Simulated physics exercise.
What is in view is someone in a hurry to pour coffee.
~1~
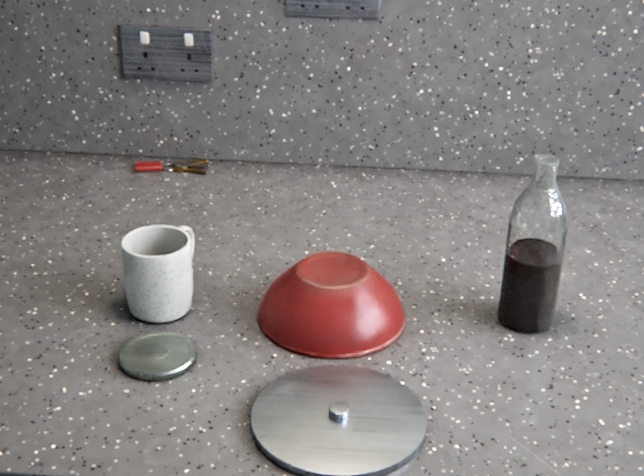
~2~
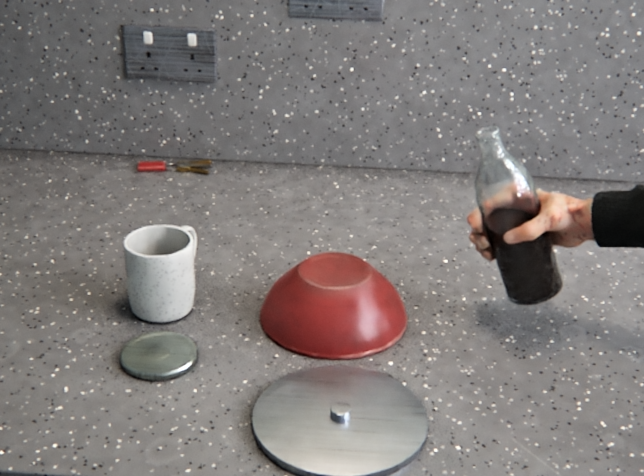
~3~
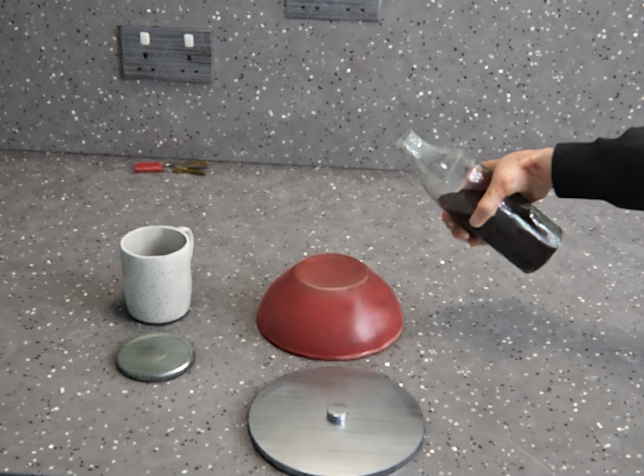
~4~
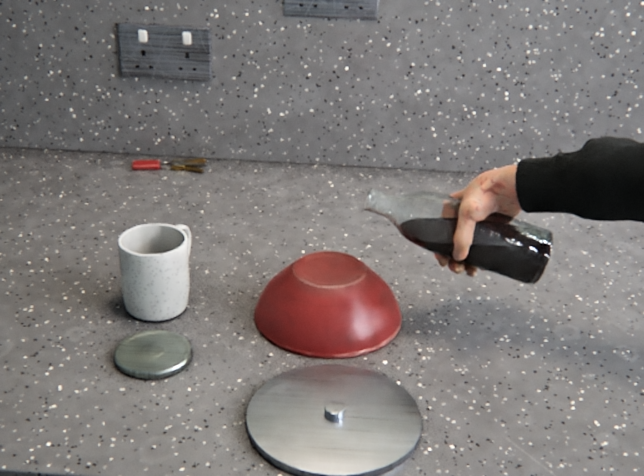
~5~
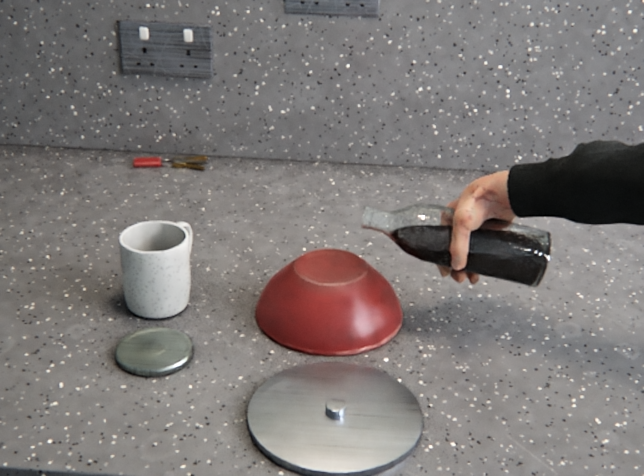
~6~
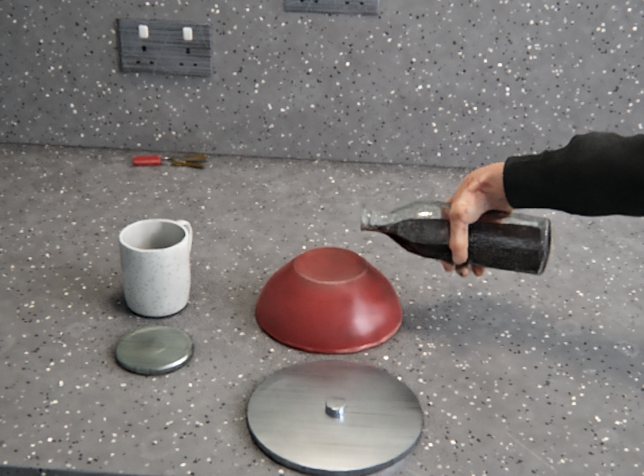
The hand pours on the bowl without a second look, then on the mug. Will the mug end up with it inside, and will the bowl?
The mug holds it, the bowl gets none.
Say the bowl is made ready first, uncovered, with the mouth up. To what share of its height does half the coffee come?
Roughly 30 per cent.
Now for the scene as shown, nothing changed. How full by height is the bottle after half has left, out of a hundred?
Estimate: Around 20 per cent of the height.
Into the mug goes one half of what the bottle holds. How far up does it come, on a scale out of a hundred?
About 35 per cent of its height.
A moment on, it runs off the upturned base of the bowl.
Further on, the coffee goes into the mug.
When it is over, the bowl is empty, in a puddle; the mug has its share inside.
